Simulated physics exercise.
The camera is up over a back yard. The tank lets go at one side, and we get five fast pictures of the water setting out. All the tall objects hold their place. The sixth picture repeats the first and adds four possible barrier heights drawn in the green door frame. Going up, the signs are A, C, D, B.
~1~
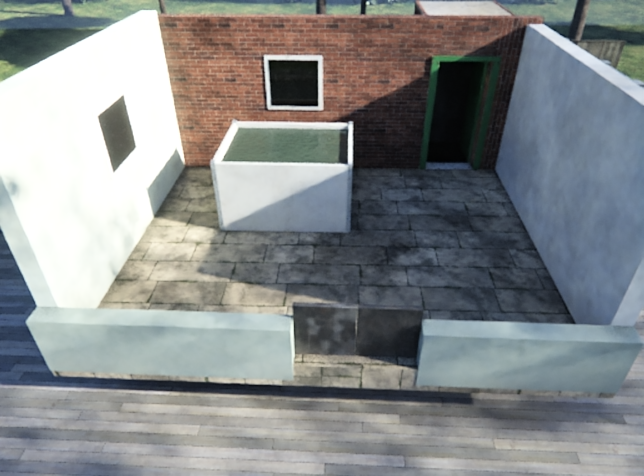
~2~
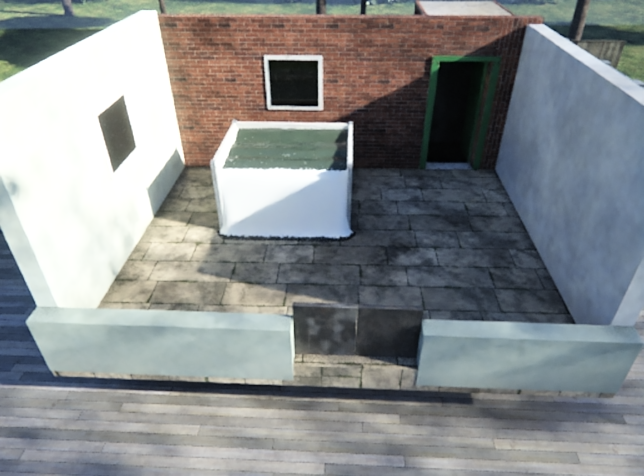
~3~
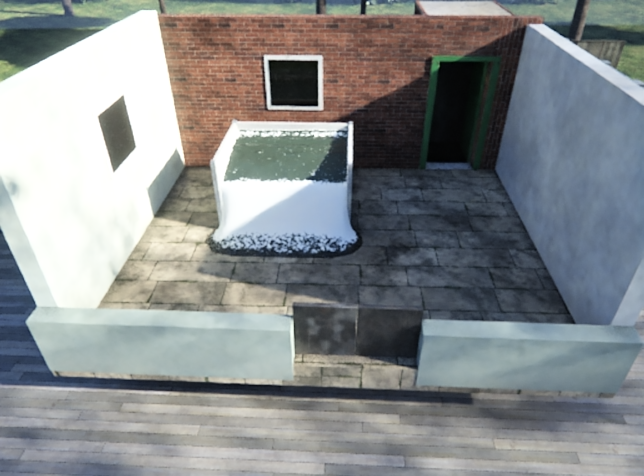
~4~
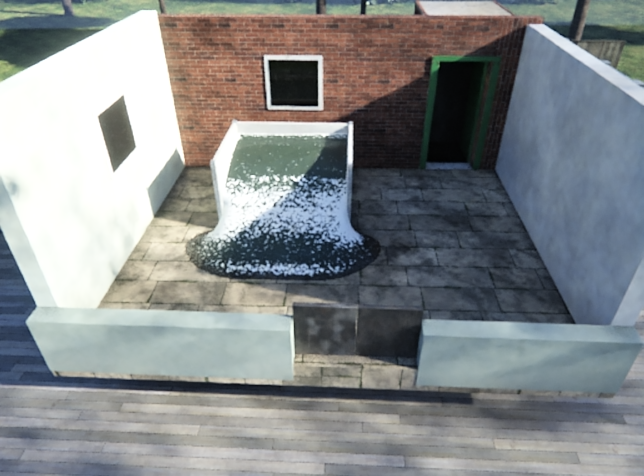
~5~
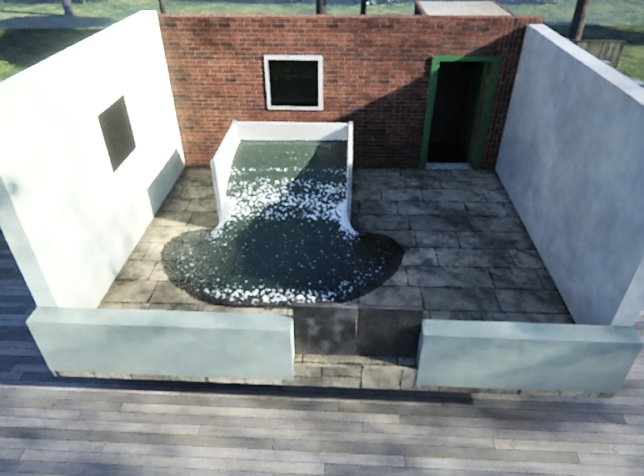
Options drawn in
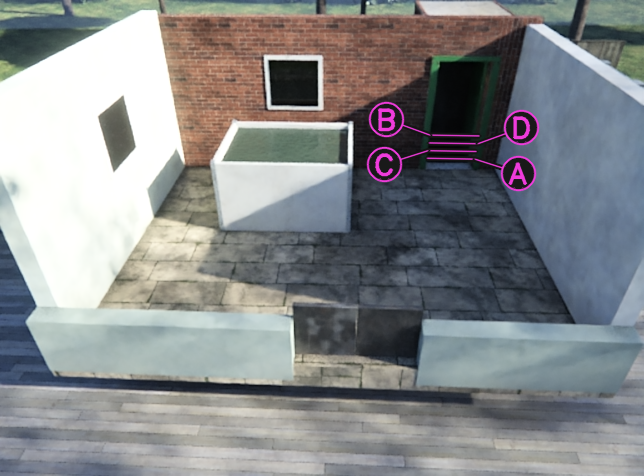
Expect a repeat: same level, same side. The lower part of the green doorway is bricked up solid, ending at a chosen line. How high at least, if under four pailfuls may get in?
Use line A.
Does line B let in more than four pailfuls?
No, that is safe.
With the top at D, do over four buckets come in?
No.
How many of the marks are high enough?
All of the four.
On the marked copy, A at (450, 158); B at (454, 135); C at (452, 151); D at (453, 143); from the bottom up A, C, D, B.
With A, a splash gets over, under a bucket.
With B, nothing gets over.
With C, nothing gets over.
With D, nothing gets over.
